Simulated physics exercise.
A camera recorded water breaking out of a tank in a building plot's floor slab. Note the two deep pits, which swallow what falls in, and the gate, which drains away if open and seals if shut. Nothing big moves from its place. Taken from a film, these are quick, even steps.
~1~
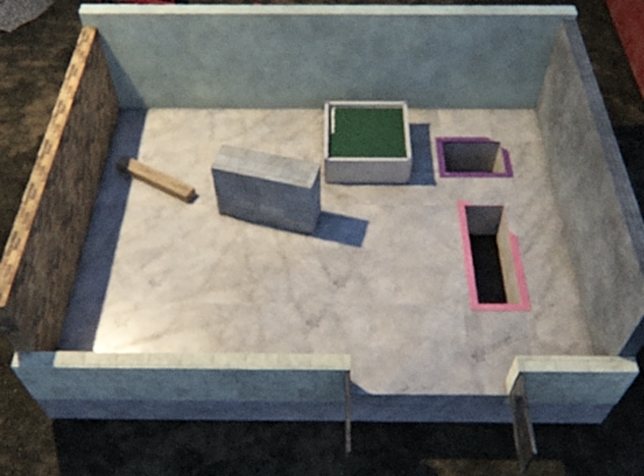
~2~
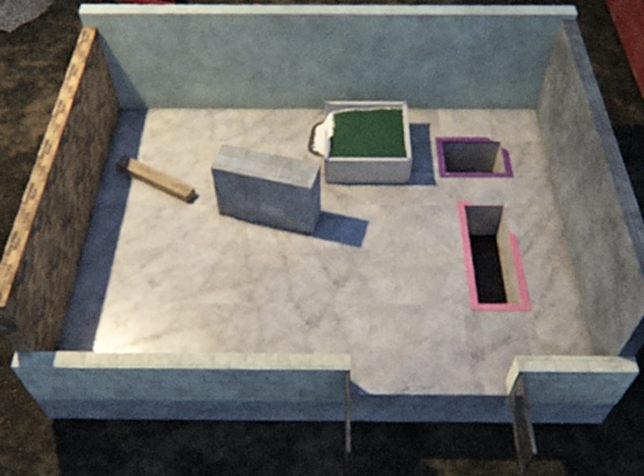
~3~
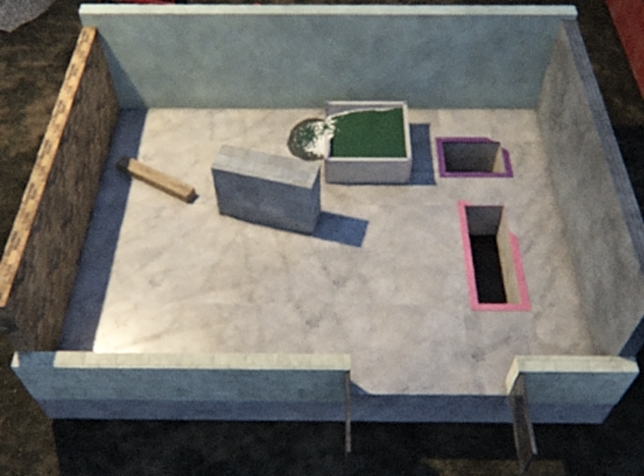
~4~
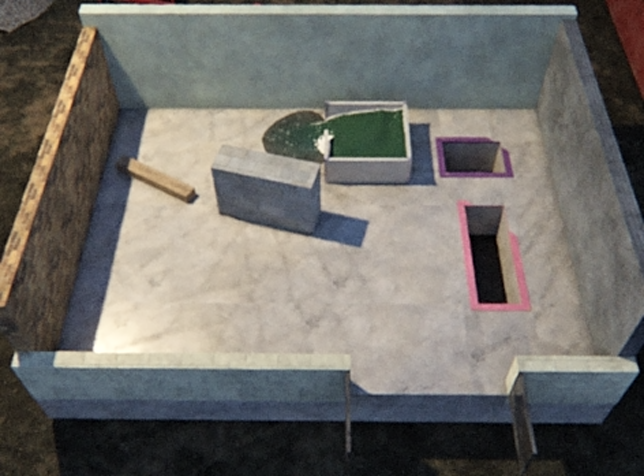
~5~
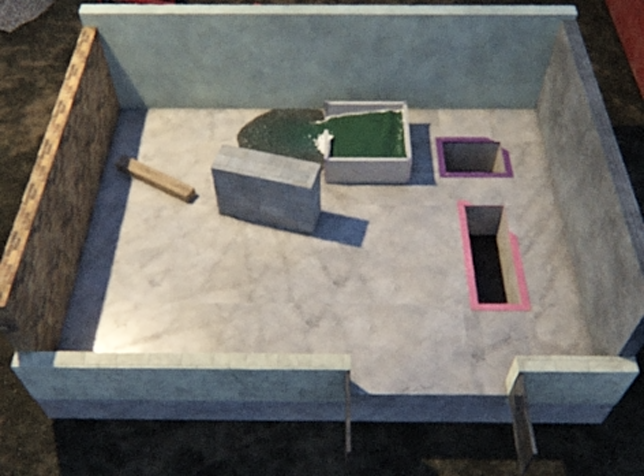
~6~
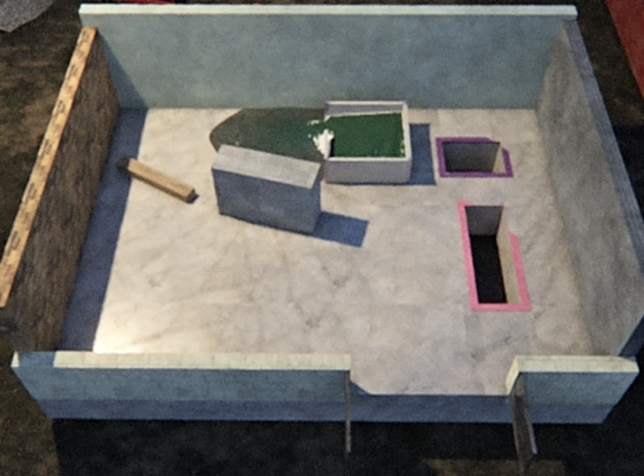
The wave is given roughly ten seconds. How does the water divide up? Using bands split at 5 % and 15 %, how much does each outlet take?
One by one: The gate takes in a trifling amount - short of five per cent, the purple pit takes in a trifling amount - short of five per cent, the pink pit takes in a trifling amount - short of five per cent.
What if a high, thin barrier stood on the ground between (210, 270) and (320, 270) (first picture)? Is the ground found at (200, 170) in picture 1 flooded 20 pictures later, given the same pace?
Verdict: Wet.
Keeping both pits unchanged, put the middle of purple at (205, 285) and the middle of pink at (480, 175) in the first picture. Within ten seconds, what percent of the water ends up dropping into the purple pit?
So the purple pit ends up with 8 in a hundred.
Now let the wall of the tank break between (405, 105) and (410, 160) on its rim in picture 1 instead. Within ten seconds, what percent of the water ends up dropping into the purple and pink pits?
Purple 60 %, pink 20 %.
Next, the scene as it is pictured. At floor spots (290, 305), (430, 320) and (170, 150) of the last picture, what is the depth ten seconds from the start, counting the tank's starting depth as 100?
Around 0, 0 and 12 %.
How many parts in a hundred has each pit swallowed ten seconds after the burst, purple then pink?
Around 0 percent for the first, around 0 percent for the second.
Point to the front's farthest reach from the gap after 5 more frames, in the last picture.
Roughly at (134, 131).
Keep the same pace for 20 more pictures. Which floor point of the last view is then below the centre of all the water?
About (250, 151).
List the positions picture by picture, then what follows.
In the first picture, the open tank at (367, 133) is whole and still.
In the second picture, water pours out at (328, 133) and has run to (318, 153).
In the third picture, water pours out at (328, 134) and has run to (293, 146).
In the fourth picture, the front is at (268, 135), out from the gap at (328, 134).
In the fifth picture, the front is at (243, 133), out from the gap at (328, 134).
In the sixth picture, water pours out at (328, 133) and has run to (219, 131).
A moment on, water covers 15 % of the floor; the gate 0 %, the purple pit 0 %, the pink pit 0 %.
Next, water covers 20 % of the floor; the gate 0 %, the purple pit 0 %, the pink pit 0 %.
Then, water covers 20 % of the floor; the gate 0 %, the purple pit 0 %, the pink pit 0 %.
Later, water covers 35 % of the floor; the gate 0 %, the purple pit 0 %, the pink pit 0 %.
In the end, water covers 45 % of the floor; the gate 0 %, the purple pit 0 %, the pink pit 0 %.
